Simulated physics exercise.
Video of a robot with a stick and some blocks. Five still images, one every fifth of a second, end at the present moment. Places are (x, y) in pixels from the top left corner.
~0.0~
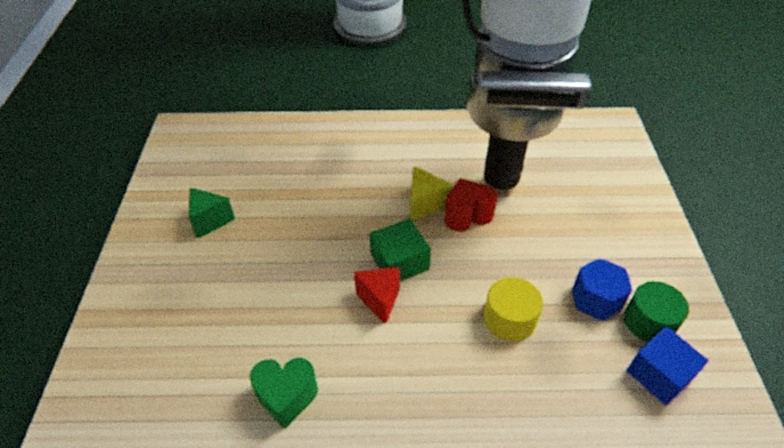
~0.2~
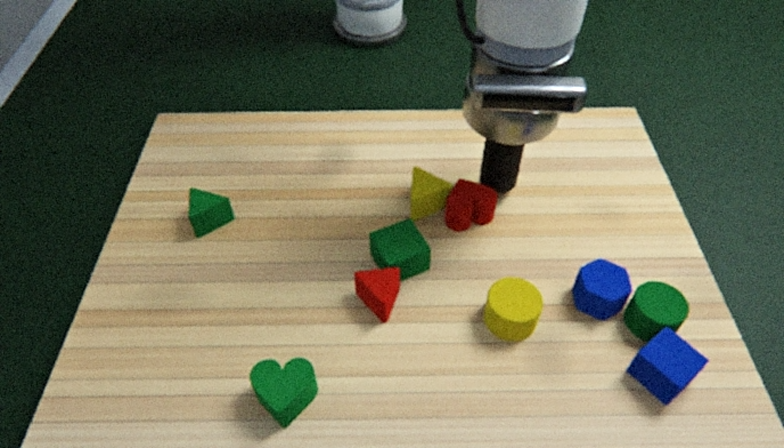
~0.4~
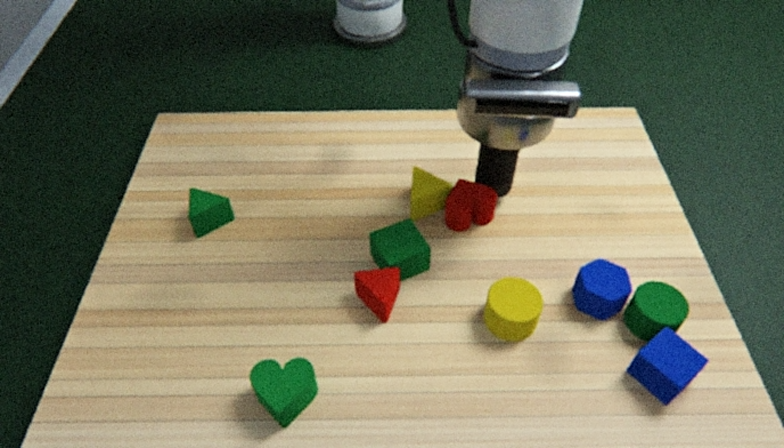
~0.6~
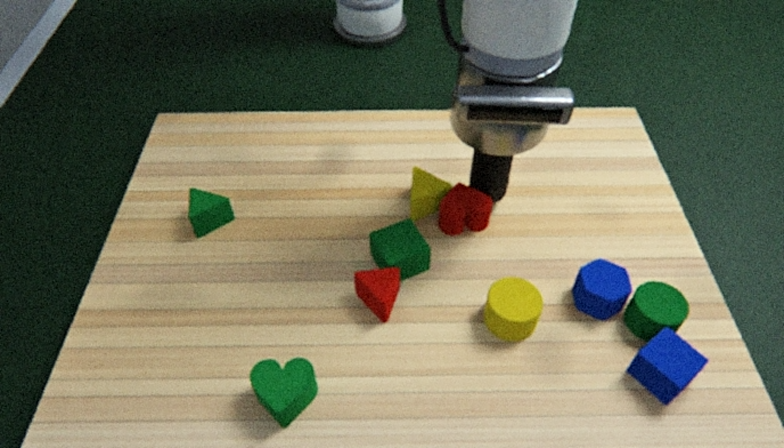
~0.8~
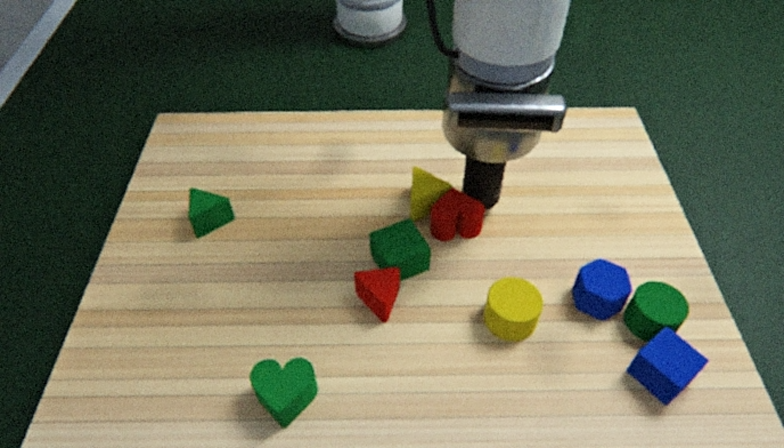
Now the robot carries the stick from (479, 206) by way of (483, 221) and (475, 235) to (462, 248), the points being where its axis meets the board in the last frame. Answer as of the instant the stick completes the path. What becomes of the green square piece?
That block is shifted.
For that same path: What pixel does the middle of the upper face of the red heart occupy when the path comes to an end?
It sits at (424, 226).
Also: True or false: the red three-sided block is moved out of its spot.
That is false.
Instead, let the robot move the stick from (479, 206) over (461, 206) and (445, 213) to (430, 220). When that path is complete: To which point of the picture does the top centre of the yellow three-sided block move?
The middle of its upper face will lie at (395, 183).
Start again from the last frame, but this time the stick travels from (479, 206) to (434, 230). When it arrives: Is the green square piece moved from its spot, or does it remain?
At the end of the path, it will have moved.
What follows on the original path. Halfway along, stick (481, 220); red heart (448, 220), turned 35° clockwise.
At the end, stick (464, 240); red three-sided block unmoved; green square piece (386, 242), turned 15° anticlockwise; yellow three-sided block unmoved; red heart (424, 226), turned 55° clockwise.
